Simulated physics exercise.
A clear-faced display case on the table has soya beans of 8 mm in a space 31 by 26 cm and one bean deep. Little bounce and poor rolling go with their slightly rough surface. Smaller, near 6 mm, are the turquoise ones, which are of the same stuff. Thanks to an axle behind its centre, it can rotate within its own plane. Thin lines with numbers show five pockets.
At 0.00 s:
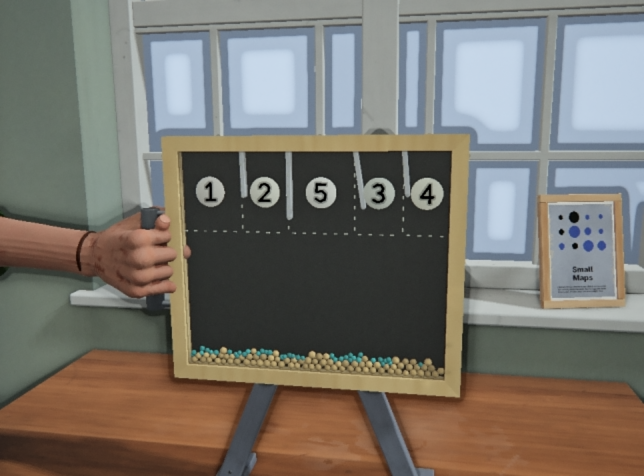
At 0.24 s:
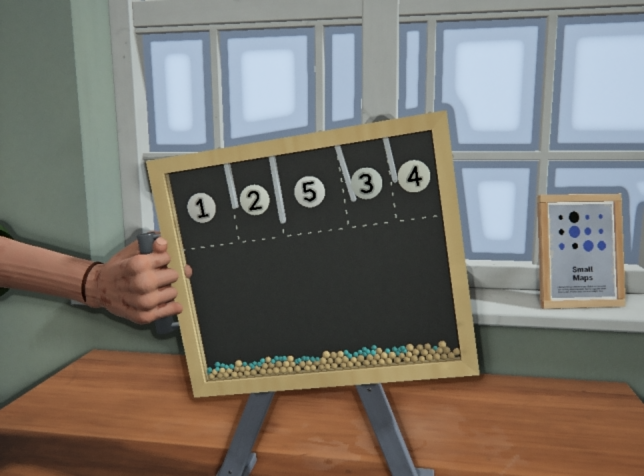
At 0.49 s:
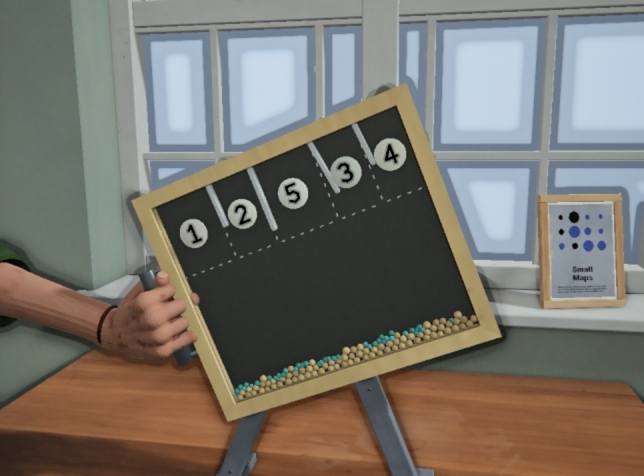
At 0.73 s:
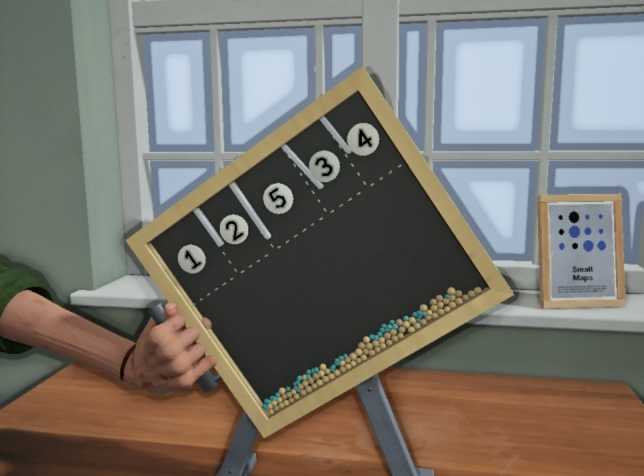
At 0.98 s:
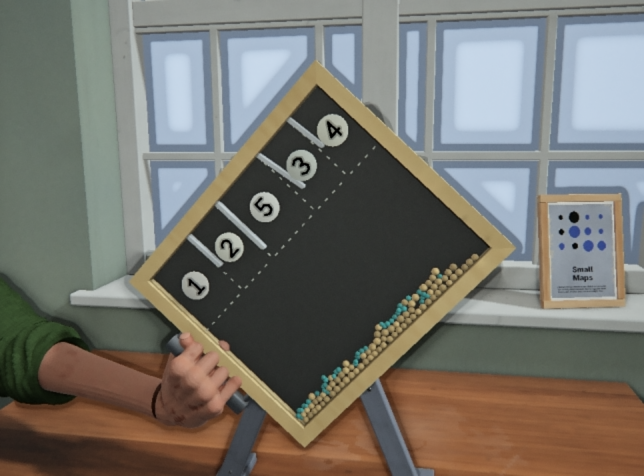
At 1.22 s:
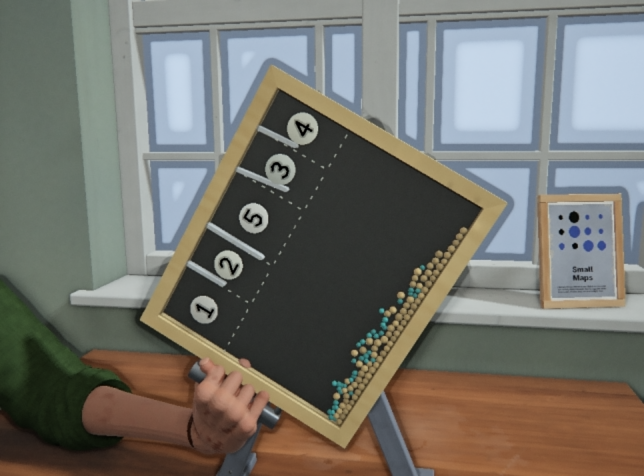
On a wooden table by a window, a hand on a side handle steadily turns a framed dark panel anticlockwise to a steep tilt, while the tan and turquoise beads inside shift and bank up along its lower right side.
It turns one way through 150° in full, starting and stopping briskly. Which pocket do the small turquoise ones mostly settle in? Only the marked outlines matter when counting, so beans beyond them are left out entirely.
Mostly in 1.
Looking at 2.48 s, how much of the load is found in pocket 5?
Share: Close to 0 percent.
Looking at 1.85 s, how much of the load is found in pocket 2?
0 percent.
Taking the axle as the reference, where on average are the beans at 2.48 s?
The middle sits around 10 cm right of it and 10 cm below it.
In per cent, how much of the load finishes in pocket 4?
The answer is near 0 percent.
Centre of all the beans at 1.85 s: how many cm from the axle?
Right by about 9 cm and below by about 12 cm.
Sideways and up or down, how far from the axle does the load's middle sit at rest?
The middle sits around 8 cm right of it and 13 cm below it.
After 1.85 s, it stands 93° anticlockwise; nothing in the marked areas; small ones, no. 1, 5 %.
After 2.48 s, it stands 125° anticlockwise; no. 1, 25 %; small ones, no. 1, 10 %.
After 3.02 s, it stands 150° anticlockwise; no. 1, 50 %; small ones, no. 1, 20 %.
All still by 3.9 s, it stands 150° anticlockwise; no. 1, 75 %, no. 2, 0 %, no. 3, 0 %, no. 4, 0 %, no. 5, 0 %, elsewhere 25 %; small ones, no. 1, 45 %.
